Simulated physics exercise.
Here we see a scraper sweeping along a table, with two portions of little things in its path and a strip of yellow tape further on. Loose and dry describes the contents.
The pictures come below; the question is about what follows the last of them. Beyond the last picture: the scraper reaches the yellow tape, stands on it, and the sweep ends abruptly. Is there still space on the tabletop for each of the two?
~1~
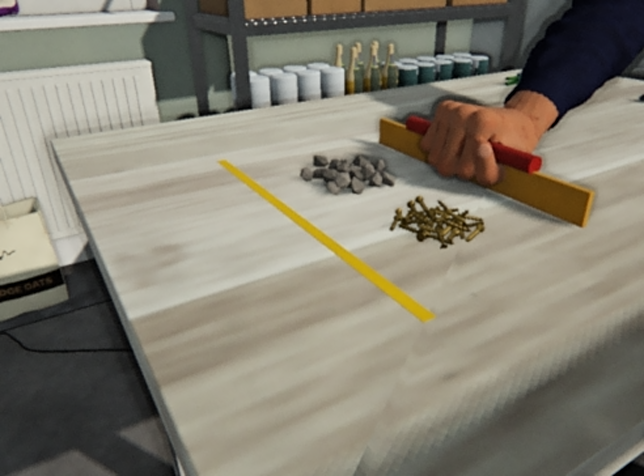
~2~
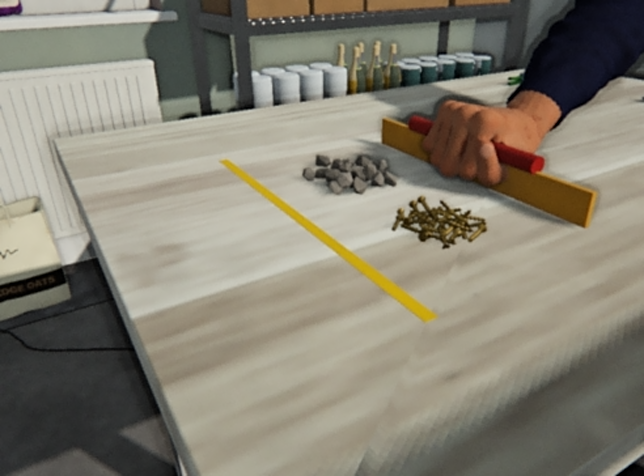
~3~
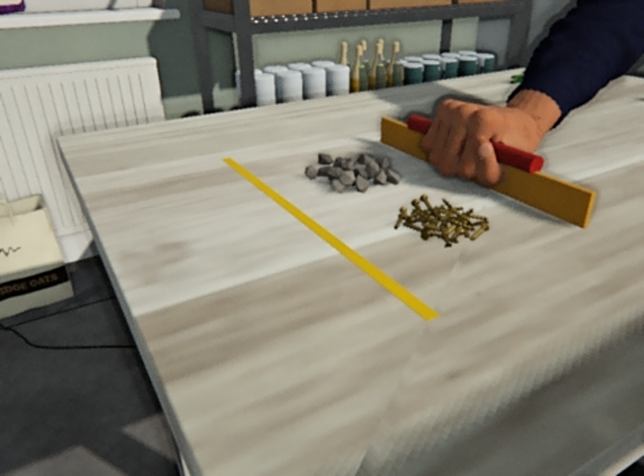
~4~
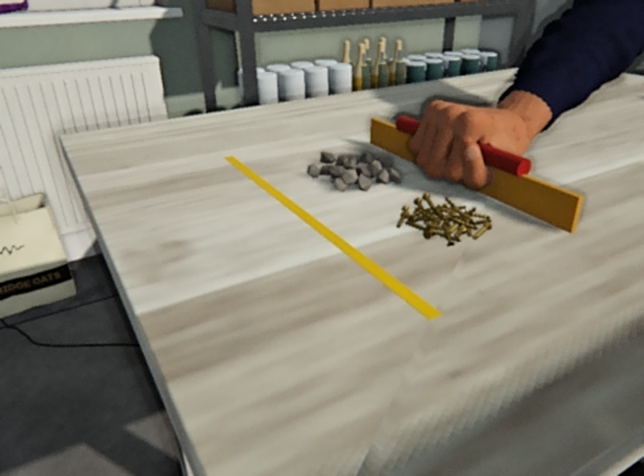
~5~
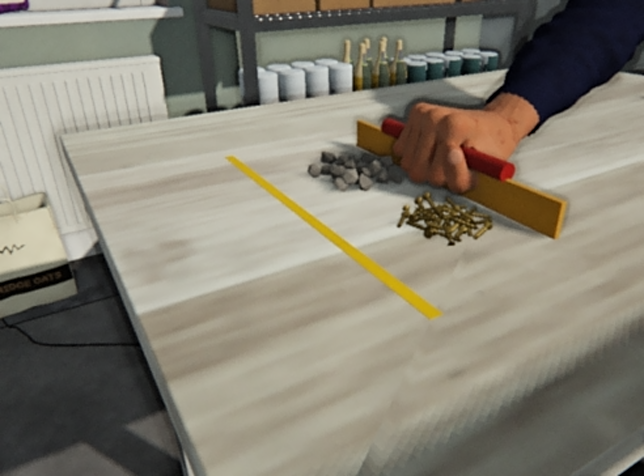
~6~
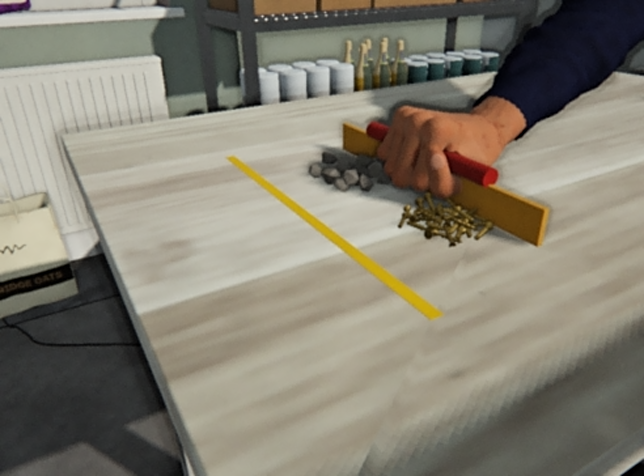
Nearer lot: Nothing comes off, farther lot: Nothing comes off.
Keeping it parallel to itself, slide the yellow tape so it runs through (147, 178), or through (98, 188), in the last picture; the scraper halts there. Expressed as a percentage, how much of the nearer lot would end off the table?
Share off the table is 0 per cent for the first position and 100 per cent for the second.
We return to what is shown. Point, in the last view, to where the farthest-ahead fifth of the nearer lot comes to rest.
Centre close to (287, 250) px.
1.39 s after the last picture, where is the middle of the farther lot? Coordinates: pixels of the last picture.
I'd put the centre somewhere around (246, 198).
Then, 0.54 s after the last picture, scraper still moving, near (363, 170); nearer lot all on the table, its front near (364, 233); farther lot all on the table, its front near (265, 183).
Then, 1.11 s after the last picture, scraper stopped at the yellow tape; nearer lot all on the table, its front near (279, 254); farther lot all on the table, its front near (201, 197).
Then, 1.39 s after the last picture, scraper stopped at the yellow tape; nearer lot all on the table, its front near (275, 254); farther lot all on the table, its front near (201, 197).
At rest, scraper stopped at the yellow tape; nearer lot all on the table, its front near (275, 254); farther lot all on the table, its front near (201, 197).
